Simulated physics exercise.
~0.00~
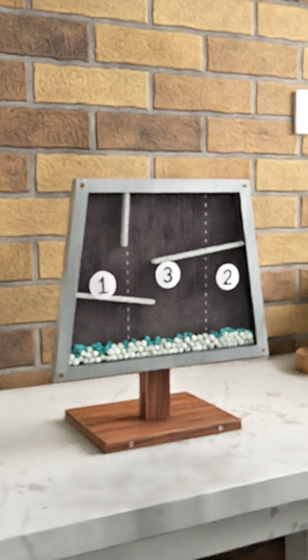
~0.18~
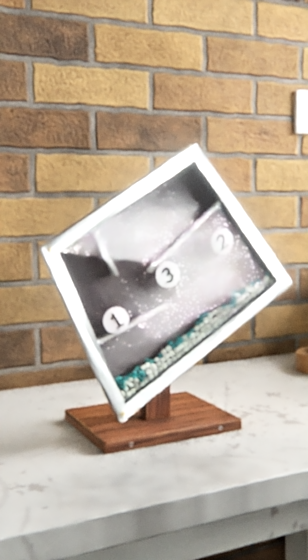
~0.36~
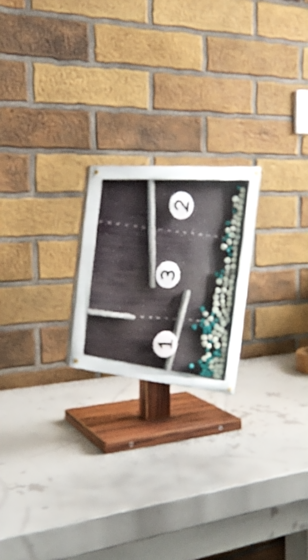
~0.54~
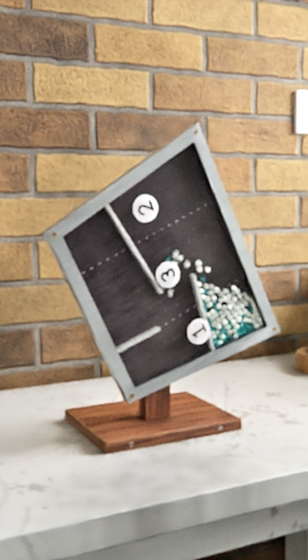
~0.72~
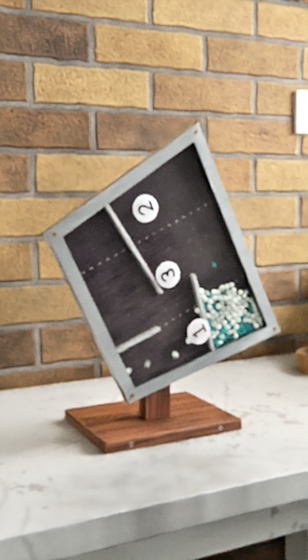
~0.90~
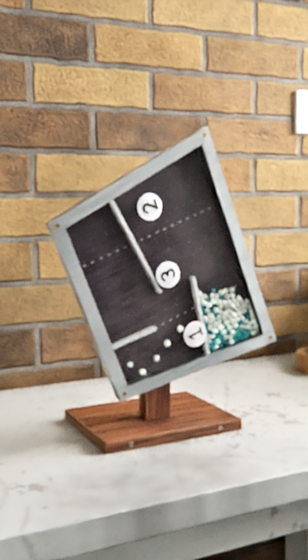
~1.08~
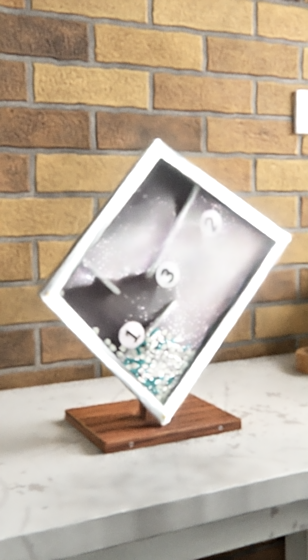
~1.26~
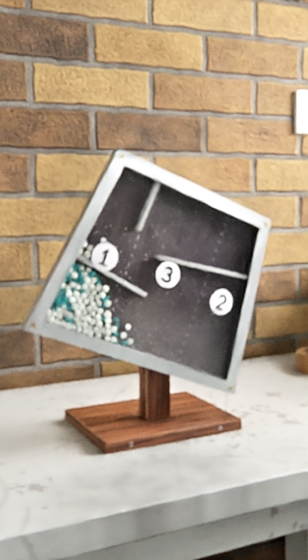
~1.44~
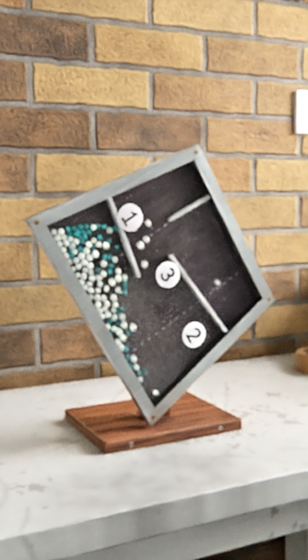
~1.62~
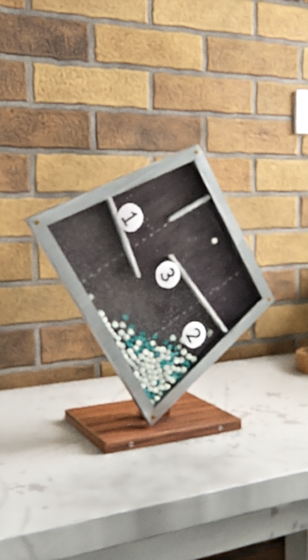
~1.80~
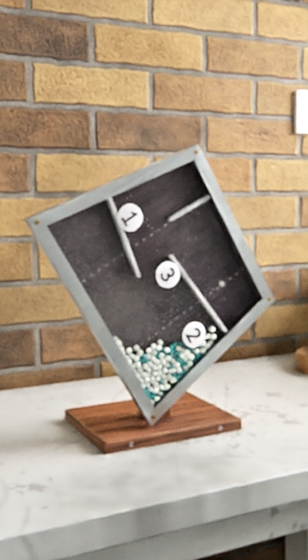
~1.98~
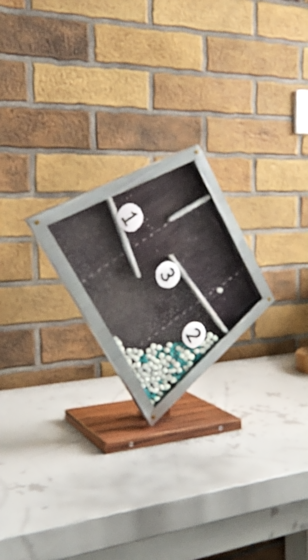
A framed box of white and turquoise beads tilts left, swings back right, and the beads settle at its bottom corner.
